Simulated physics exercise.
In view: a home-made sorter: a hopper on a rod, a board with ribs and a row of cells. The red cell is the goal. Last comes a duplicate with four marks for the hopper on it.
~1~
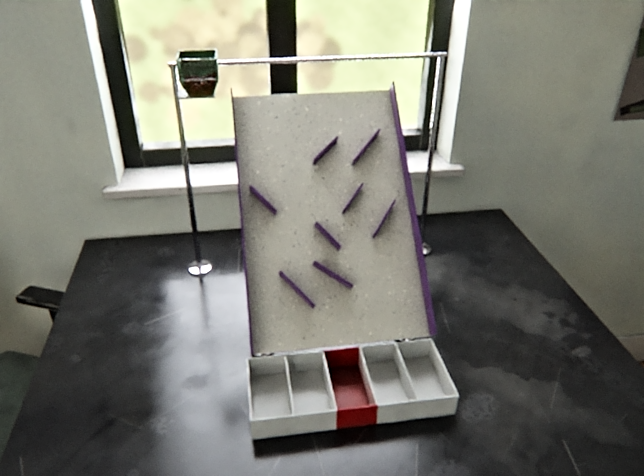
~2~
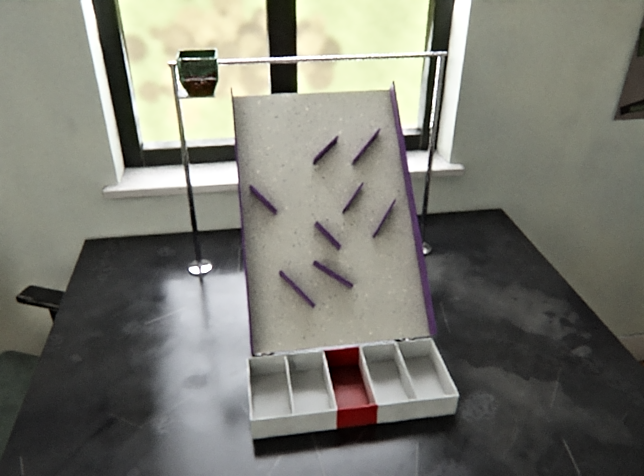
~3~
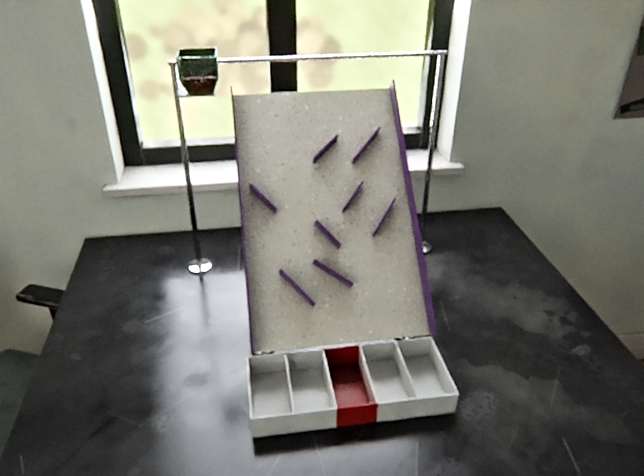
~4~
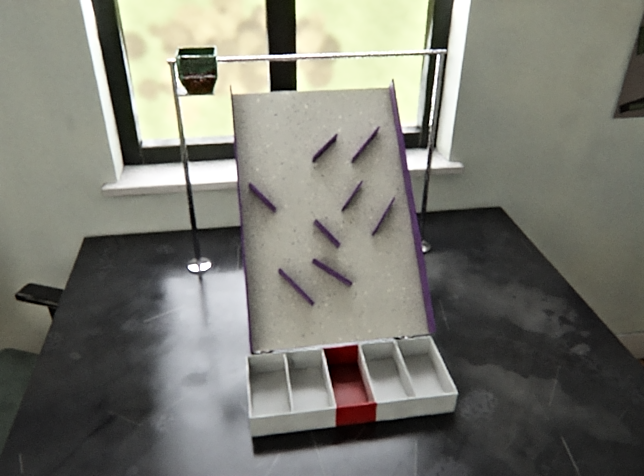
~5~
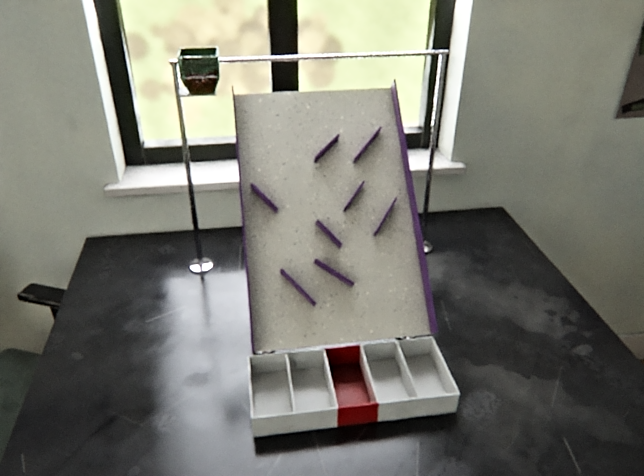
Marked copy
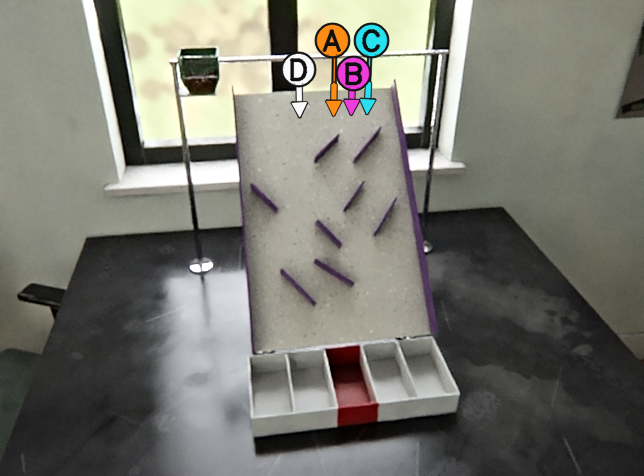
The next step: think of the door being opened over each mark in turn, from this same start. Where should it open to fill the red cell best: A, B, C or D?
It is D.
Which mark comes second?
The answer is A.
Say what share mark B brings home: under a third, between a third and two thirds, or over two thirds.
It is under a third.
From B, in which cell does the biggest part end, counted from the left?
The fourth.
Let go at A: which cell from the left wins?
The fourth from the left.
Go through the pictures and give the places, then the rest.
Hopper at (202, 84), kidney beans, door shut, in the first frame.
Ribs (315, 159) to (338, 136), (355, 160) to (380, 128), (250, 185) to (276, 211), in the second frame.
Ribs (345, 208) to (363, 181), (316, 220) to (341, 245), (375, 233) to (395, 198), in the third frame.
Ribs (279, 268) to (314, 304), (313, 259) to (352, 284), in the fourth frame.
Red cell at (358, 413), number 3 of 5 from the left, in the fifth frame.
On the marked copy, mark A meets the board at (333, 110); mark B meets the board at (351, 109); mark C meets the board at (367, 108); mark D meets the board at (299, 111).
With A, about a third in the red cell, about two thirds in other cells.
With B, a small part in the red cell, nearly all in other cells.
With C, a stray few in the red cell, nearly all in other cells.
With D, about two thirds in the red cell, about a third in other cells.
